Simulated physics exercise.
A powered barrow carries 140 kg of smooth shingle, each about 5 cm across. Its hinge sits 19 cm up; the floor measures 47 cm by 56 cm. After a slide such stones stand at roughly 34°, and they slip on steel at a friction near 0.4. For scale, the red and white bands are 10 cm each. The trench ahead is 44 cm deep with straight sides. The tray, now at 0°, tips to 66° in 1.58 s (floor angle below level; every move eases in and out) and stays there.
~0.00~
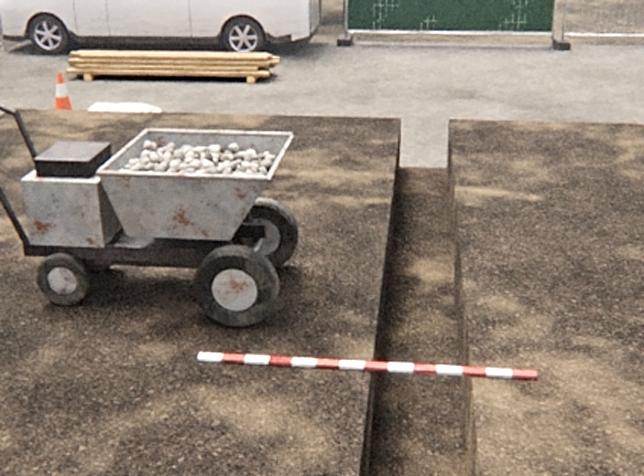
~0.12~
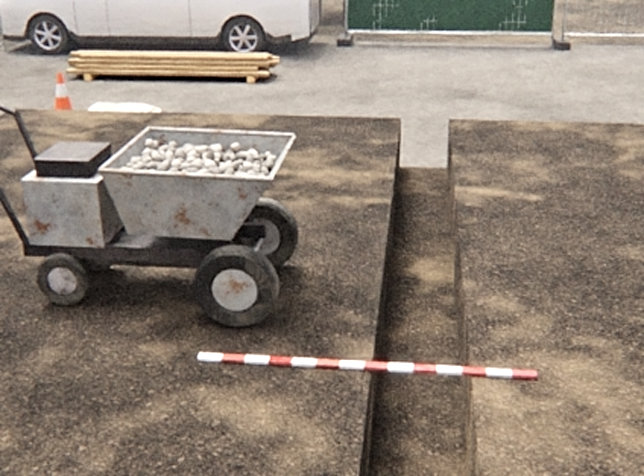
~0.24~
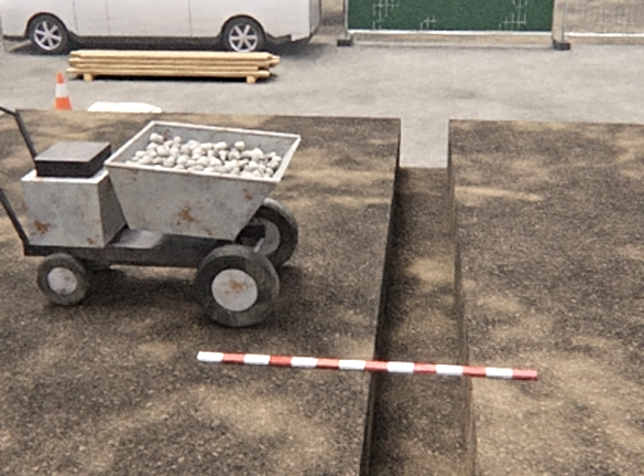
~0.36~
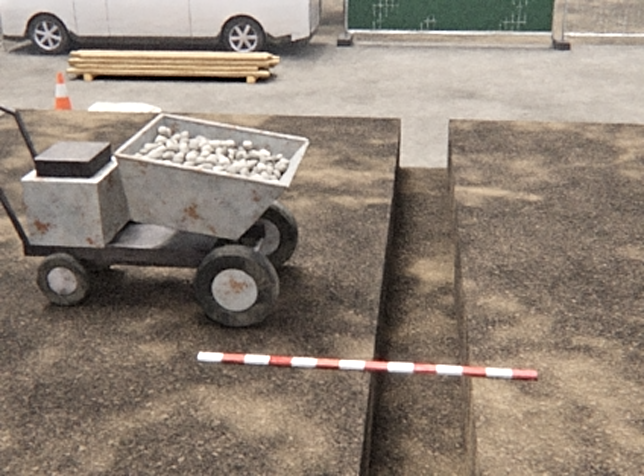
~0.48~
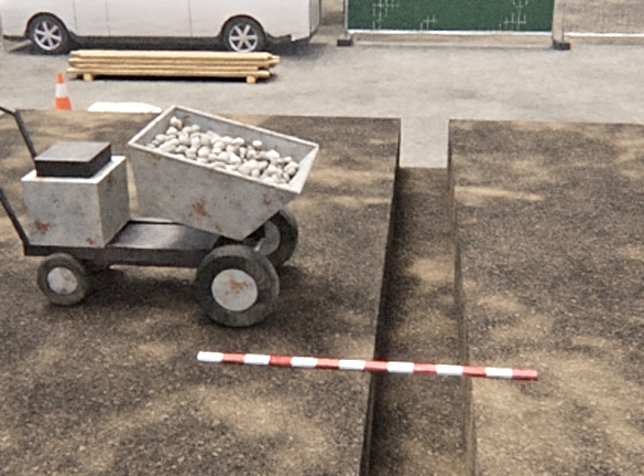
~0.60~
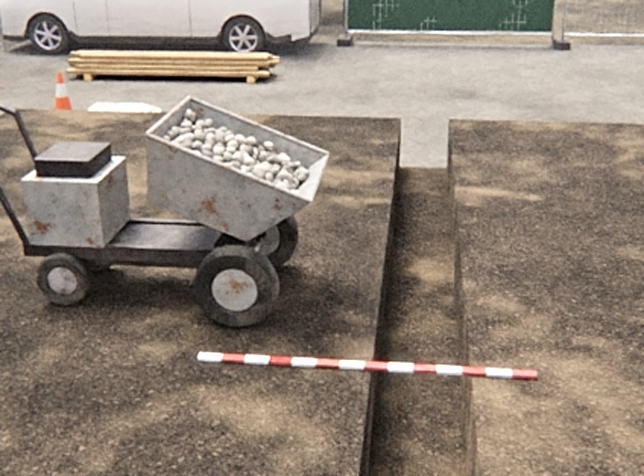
Beside a straight trench, a barrow's tray of pale stones tilts steadily down toward the right.
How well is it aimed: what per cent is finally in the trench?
Roughly 90 per cent ends in the trench.
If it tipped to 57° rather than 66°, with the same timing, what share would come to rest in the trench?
It would be near 50 per cent.
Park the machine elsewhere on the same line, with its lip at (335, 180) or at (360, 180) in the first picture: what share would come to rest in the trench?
First some 65, then 45 per cent.
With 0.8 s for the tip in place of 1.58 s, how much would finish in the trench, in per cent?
In that case some 90 per cent.
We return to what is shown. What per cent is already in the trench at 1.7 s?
Some 35 per cent.
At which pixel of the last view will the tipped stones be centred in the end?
Near (419, 367).
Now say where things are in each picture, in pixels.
In the first frame, the tray is at 0°, its lip at (268, 179); the top of the load is at (179, 153).
In the second frame, the tray is at 1°, its lip at (271, 179); the top of the load is at (181, 152); the stones move at 0.1 m/s on average.
In the third frame, the tray is at 4°, its lip at (277, 182); the top of the load is at (186, 149); the stones move at 0.3 m/s on average.
In the fourth frame, the tray is at 9°, its lip at (287, 186); the top of the load is at (180, 142); the stones move at 0.4 m/s on average.
In the fifth frame, the tray is at 15°, its lip at (298, 193); the top of the load is at (176, 133); the stones move at 0.4 m/s on average.
In the sixth frame, the tray is at 21°, its lip at (311, 201); the top of the load is at (186, 126); the stones move at 0.5 m/s on average.
After 1.2 s the floor is at 55°; 100 % in the tray; the foremost stones are at (361, 234).
After 1.7 s the floor is at 66°; 65 % in the tray, 1 % short of the trench, 33 % in the trench; the foremost stones are at (457, 382).
After 2.0 s the floor is at 66°; 41 % in the tray, 2 % short of the trench, 56 % in the trench; the foremost stones are at (457, 384).
After 4.0 s the floor is at 66°; 8 % in the tray, 2 % short of the trench, 90 % in the trench; the foremost stones are at (458, 390).
